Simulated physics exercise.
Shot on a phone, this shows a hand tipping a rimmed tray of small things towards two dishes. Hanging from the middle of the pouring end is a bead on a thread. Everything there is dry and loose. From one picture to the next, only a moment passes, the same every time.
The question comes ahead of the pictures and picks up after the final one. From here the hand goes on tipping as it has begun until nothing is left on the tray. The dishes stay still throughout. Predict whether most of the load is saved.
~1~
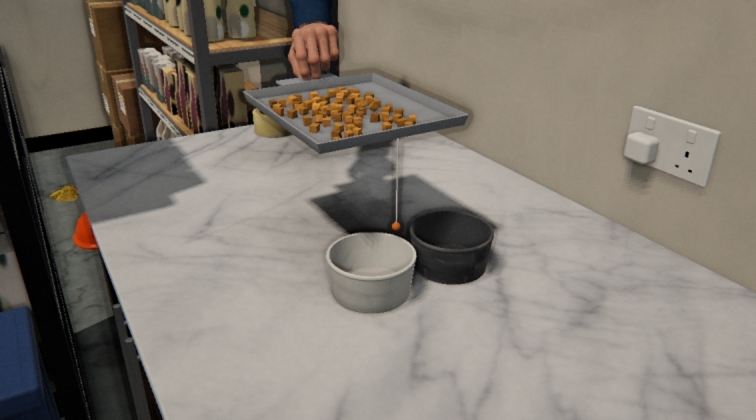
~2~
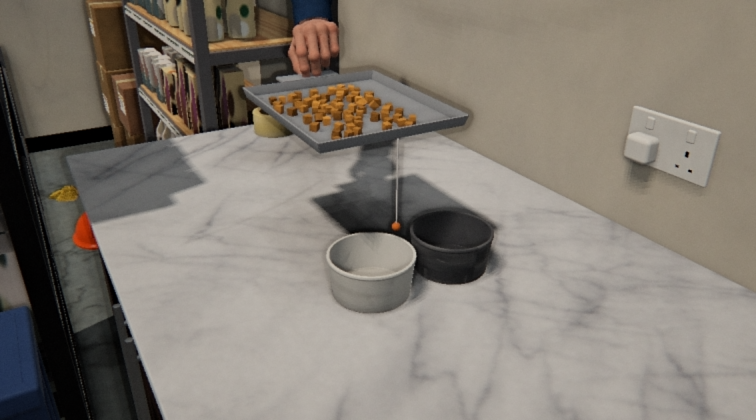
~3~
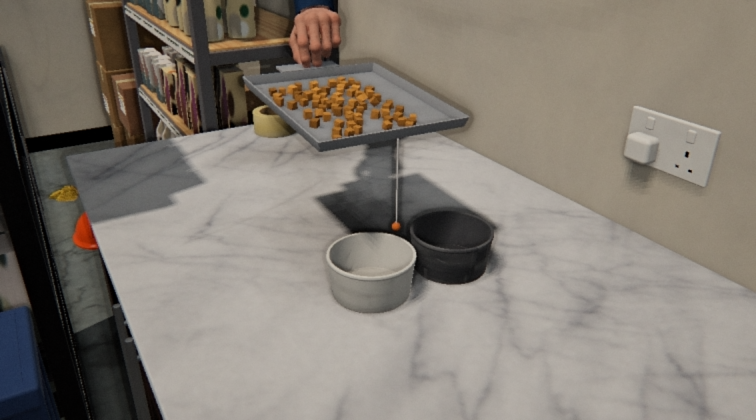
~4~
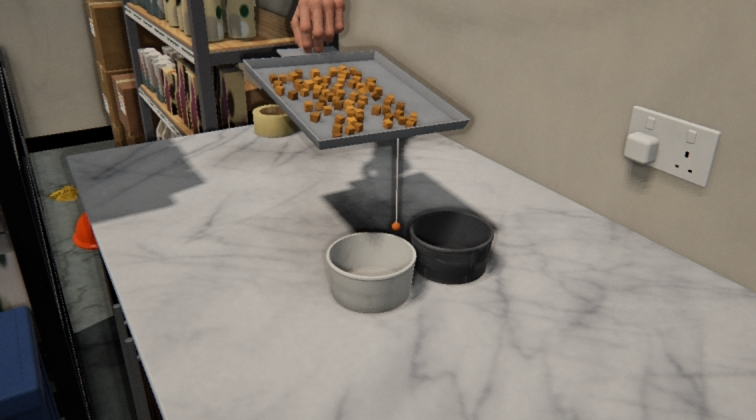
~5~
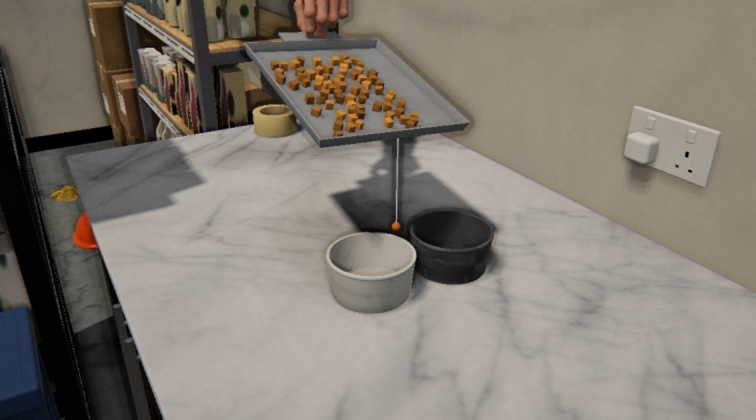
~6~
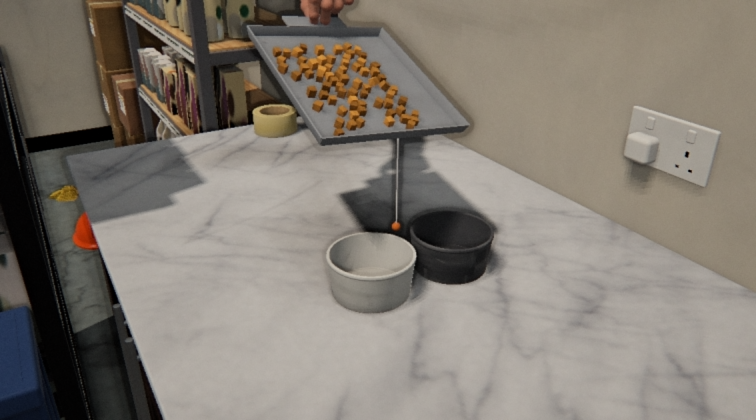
Most of the load is not lost.
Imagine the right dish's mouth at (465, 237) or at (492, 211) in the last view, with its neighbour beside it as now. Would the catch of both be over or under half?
Try 1: In excess of half; try 2: Not up to half.
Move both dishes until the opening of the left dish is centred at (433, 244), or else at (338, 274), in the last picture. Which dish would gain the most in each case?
Try 1: The leftmost dish; try 2: The rightmost dish.
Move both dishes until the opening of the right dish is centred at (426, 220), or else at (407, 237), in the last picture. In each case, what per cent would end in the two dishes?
20% for the first placement, 20% for the second.
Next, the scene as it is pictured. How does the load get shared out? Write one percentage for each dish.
10 per cent goes to the left dish and 50 per cent to the right dish.
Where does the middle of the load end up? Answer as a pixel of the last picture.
At about (443, 271), give or take.
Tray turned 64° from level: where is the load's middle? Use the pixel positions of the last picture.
Somewhere about pixel (411, 118).
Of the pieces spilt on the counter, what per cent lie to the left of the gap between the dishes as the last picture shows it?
Share on the left: Near 20 %.
Soon after the last picture, tray tipped steeply; nearly all on the tray; a small part in the air.
A little later, tray tipped past a quarter turn; most on the tray; a small part in the left dish; a small part in the right dish; a small part outside both.
Later still, tray tipped past a quarter turn; a small part in the left dish; about half in the right dish; about a third outside both.
At rest, tray tipped past a quarter turn; a small part in the left dish; about half in the right dish; about a third outside both.
